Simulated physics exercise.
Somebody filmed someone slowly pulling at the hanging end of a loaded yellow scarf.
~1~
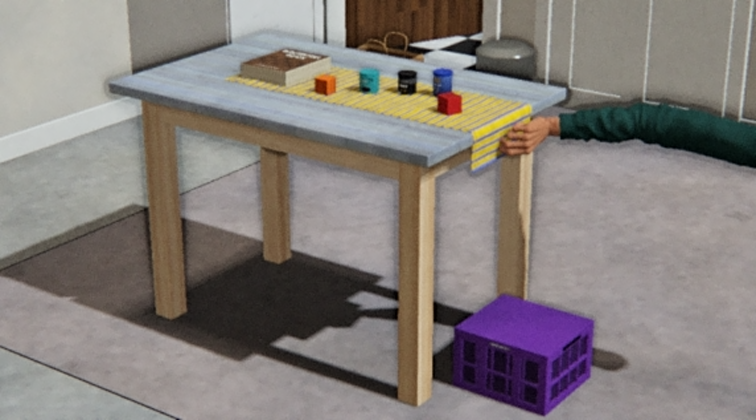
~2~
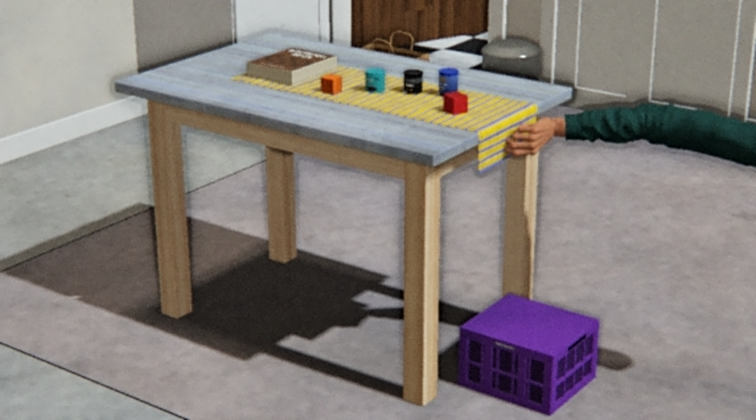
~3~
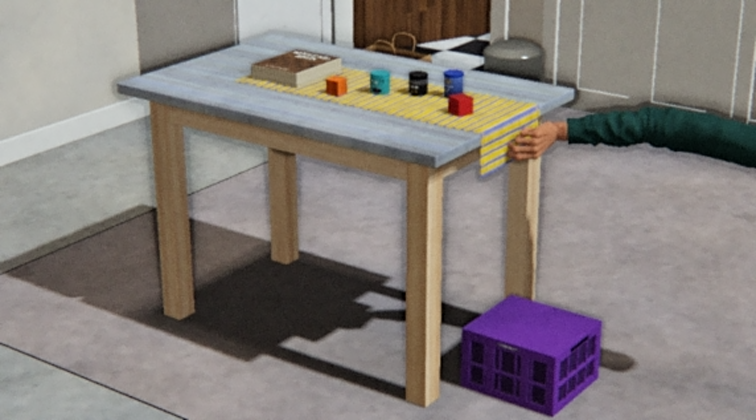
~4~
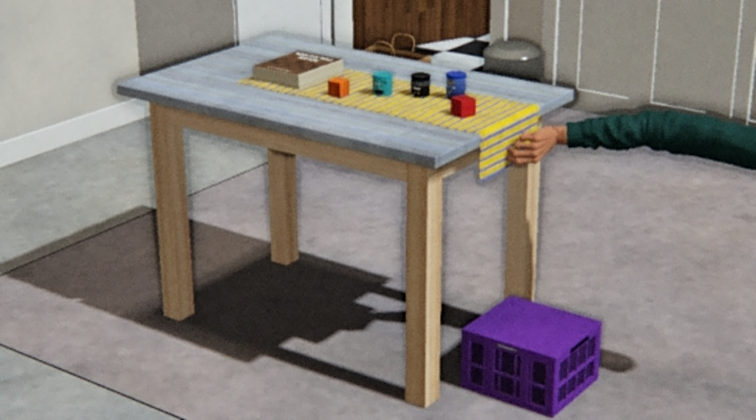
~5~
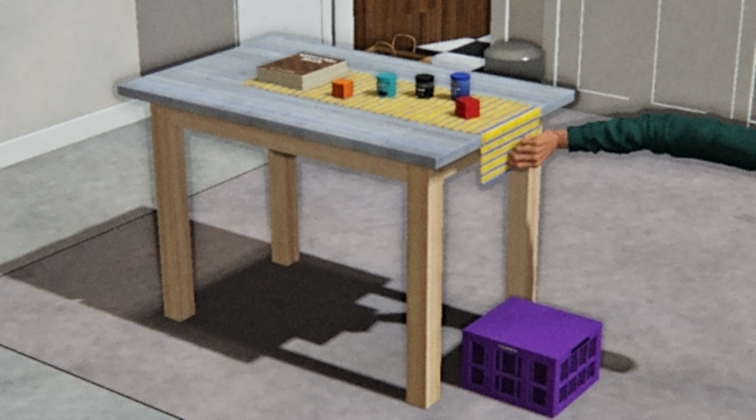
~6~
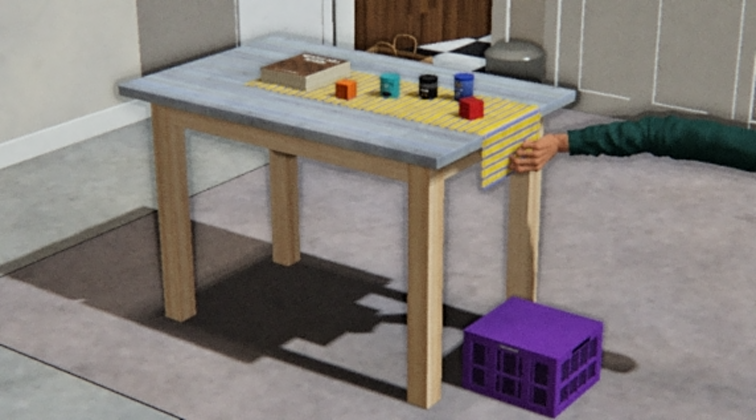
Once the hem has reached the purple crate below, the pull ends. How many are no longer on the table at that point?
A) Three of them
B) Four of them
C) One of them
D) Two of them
B, four of them.
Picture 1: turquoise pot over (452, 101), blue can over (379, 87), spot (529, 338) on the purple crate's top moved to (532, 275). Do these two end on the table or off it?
Turquoise pot: Off. Blue can: Still up.
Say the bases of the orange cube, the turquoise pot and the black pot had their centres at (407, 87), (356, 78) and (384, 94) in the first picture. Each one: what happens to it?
The orange cube topples down, the turquoise pot stays put, and the black pot topples down.
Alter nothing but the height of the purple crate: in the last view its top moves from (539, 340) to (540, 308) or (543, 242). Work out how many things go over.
We'd see 3, then 1.
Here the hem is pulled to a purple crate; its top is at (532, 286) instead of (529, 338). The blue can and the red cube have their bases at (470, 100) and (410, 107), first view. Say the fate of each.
The blue can? Lost. The red cube? Lost.
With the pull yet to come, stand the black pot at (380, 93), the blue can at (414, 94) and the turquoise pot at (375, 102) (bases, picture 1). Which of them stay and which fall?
The black pot ends up knocked off, the blue can ends up knocked off, the turquoise pot ends up knocked off.
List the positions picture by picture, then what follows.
In the first picture, hem (471, 172); red cube (450, 95); blue can (443, 71); black pot (407, 72); turquoise pot (369, 71); orange cube (325, 77); top of the crate (529, 338).
In the second picture, hem (478, 173); red cube (456, 95).
In the third picture, hem (480, 177); blue can (454, 72).
In the fourth picture, hem (479, 181); black pot (421, 75); top of the crate (537, 339).
In the fifth picture, hem (481, 186); turquoise pot (386, 75).
In the sixth picture, hem (482, 190); red cube (472, 100); blue can (464, 75); black pot (428, 77); turquoise pot (390, 76); orange cube (346, 82).
Soon after, hem near (511, 277); red cube, blue can and black pot gone.
Then, hem on the crate; red cube, blue can, black pot and turquoise pot gone.
At rest, hem on the crate; red cube, blue can, black pot and turquoise pot gone. The answer is four.
